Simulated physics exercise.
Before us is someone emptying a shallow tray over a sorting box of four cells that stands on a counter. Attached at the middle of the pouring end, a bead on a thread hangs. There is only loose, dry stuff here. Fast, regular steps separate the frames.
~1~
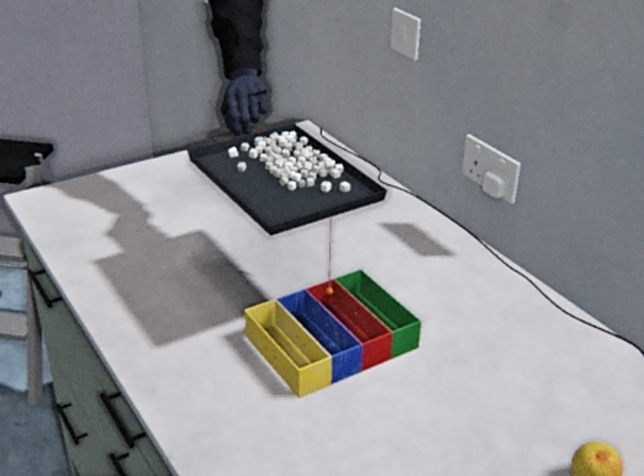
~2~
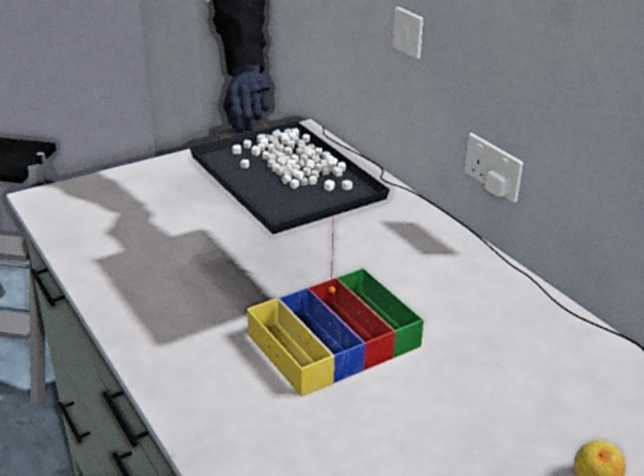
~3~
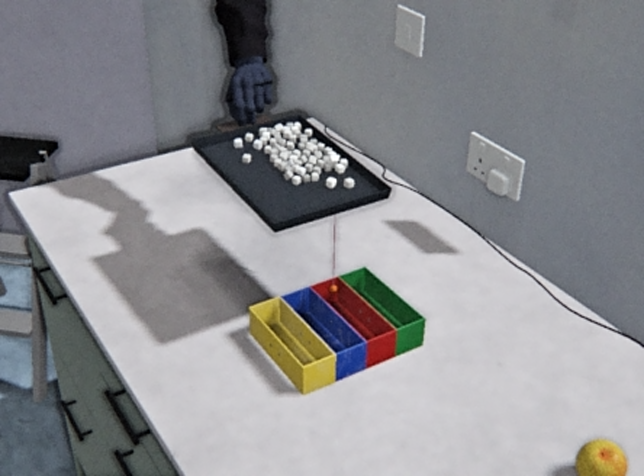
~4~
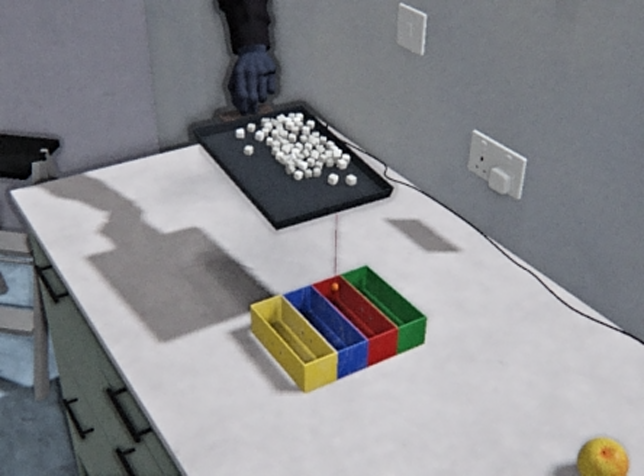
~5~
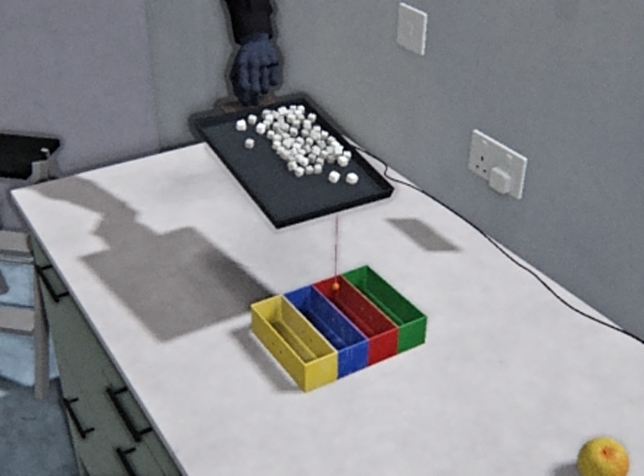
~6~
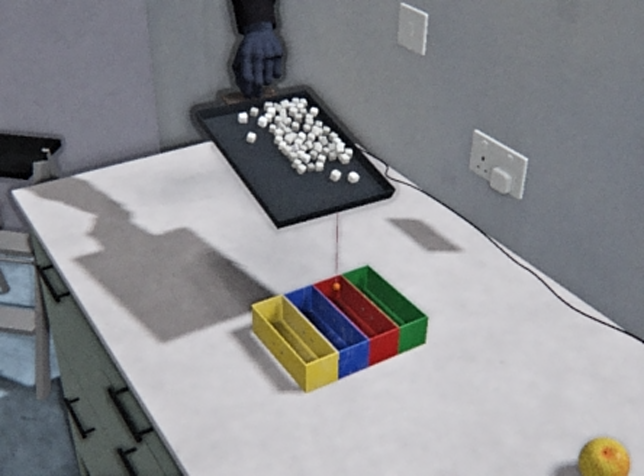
A gloved hand and dark sleeve reach in behind a pale counter beside a grey wall with sockets, seen from above at an angle. The hand holds a black tray of white cubes above a box with yellow, blue, red and green cells, a bead hanging on a thread between them and an orange-yellow fruit at lower right. The view shifts slightly early on, while the hand gradually raises the tray's far end, tilting it a little toward the box, and the cubes stay bunched.
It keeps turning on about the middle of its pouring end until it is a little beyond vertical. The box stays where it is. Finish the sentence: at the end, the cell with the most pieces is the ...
... Green one.
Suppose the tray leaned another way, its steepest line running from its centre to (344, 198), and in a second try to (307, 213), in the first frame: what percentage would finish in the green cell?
In order, some 30 % and some 10 %.
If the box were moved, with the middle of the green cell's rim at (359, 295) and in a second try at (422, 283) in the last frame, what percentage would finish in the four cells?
40 % for the first, 90 % for the second.
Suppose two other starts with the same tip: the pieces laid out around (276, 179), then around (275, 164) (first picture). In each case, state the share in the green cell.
You'd get near 30 percent first and near 40 percent after that.
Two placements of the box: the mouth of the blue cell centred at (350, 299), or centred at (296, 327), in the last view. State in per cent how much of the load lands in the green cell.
The first try gives 30 per cent, the second 20 per cent.
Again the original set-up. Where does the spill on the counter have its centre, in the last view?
About (464, 314) in the last picture.
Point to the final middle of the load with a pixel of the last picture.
About pixel (392, 326).
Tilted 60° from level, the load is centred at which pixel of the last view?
I'd mark the middle close to (363, 182).
Shortly afterwards, tray tipped steeply; all but a few on the tray; a little falling or outside the box.
Next, tray tipped past a quarter turn; the bulk on the tray; a little in the green cell; a little in the red cell; only a few in the blue cell; a little falling or outside the box.
Some moments later, tray tipped past a quarter turn; near half in the green cell; near a quarter in the red cell; a little in the blue cell; near a quarter falling or outside the box.
In the end, tray tipped past a quarter turn; near half in the green cell; near a quarter in the red cell; a little in the blue cell; none at all in the yellow cell; near a quarter outside the box.
